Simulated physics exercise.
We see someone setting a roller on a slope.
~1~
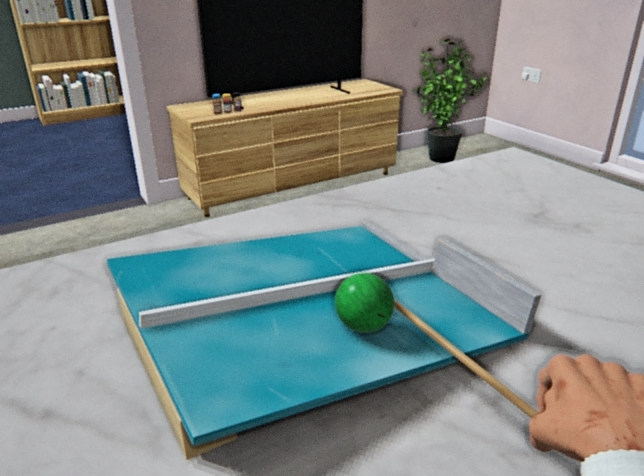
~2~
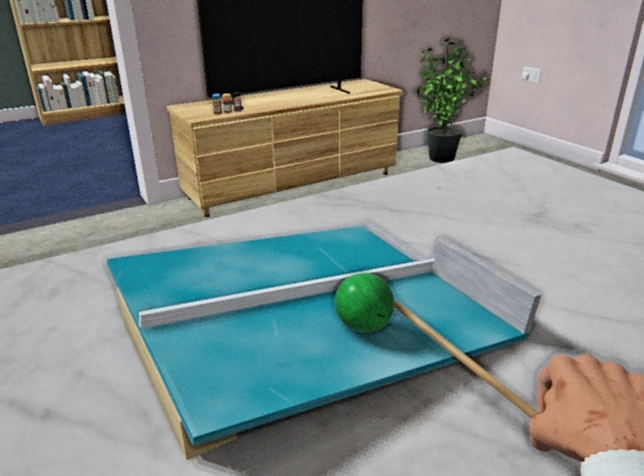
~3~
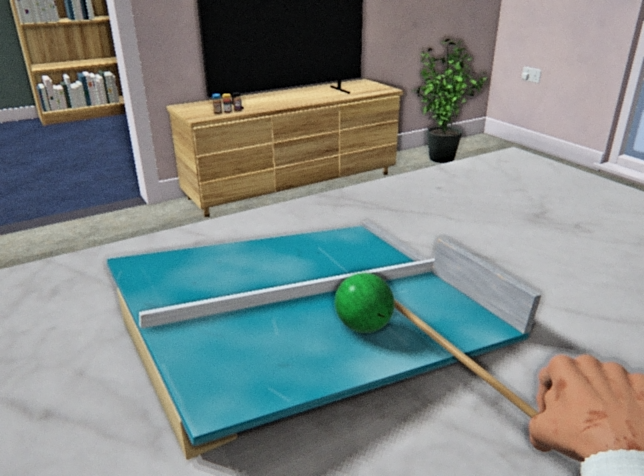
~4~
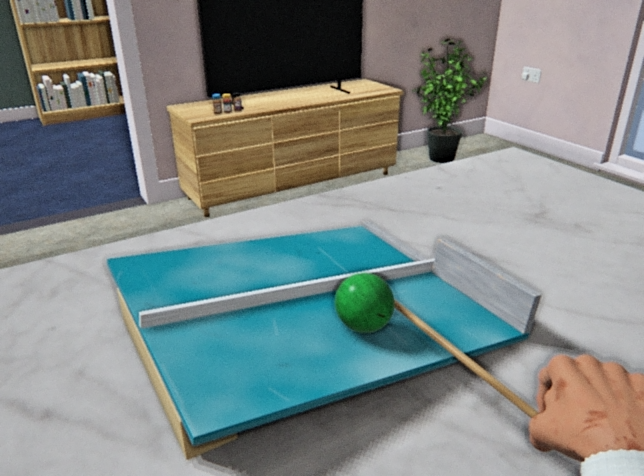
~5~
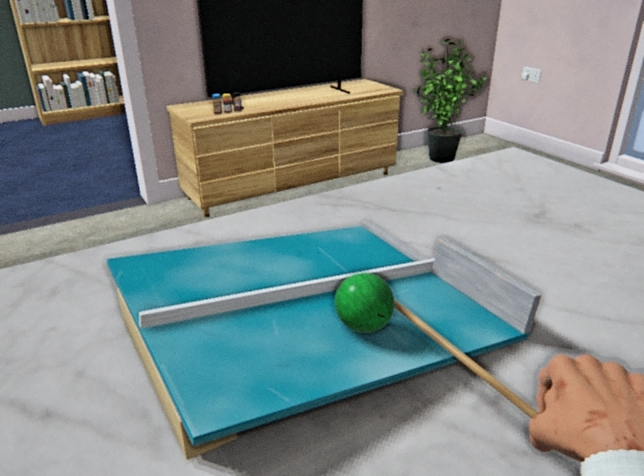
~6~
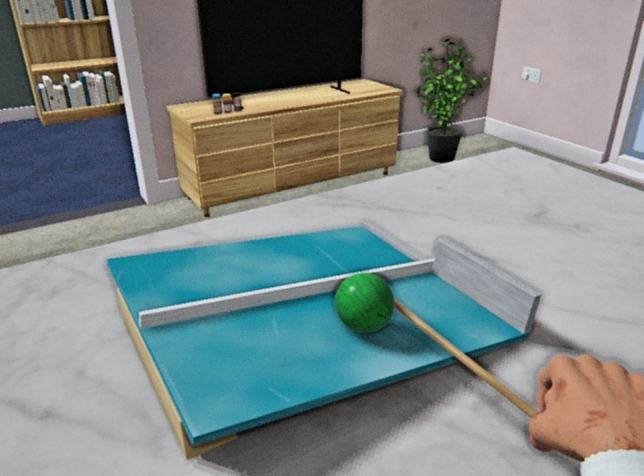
A green ball rests motionless on a blue board as a hand holds a stick against it.
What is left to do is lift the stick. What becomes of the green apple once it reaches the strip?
I think it's going to be kept back by the strip.
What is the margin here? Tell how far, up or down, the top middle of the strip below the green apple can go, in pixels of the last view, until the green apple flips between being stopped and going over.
28 pixels down.
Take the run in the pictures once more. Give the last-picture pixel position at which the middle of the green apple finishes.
It ends up close to (460, 282).
Then, 0.42 s past the last view, green apple rolling on the board near (405, 294).
Finally, the green apple gets caught, near (461, 282).
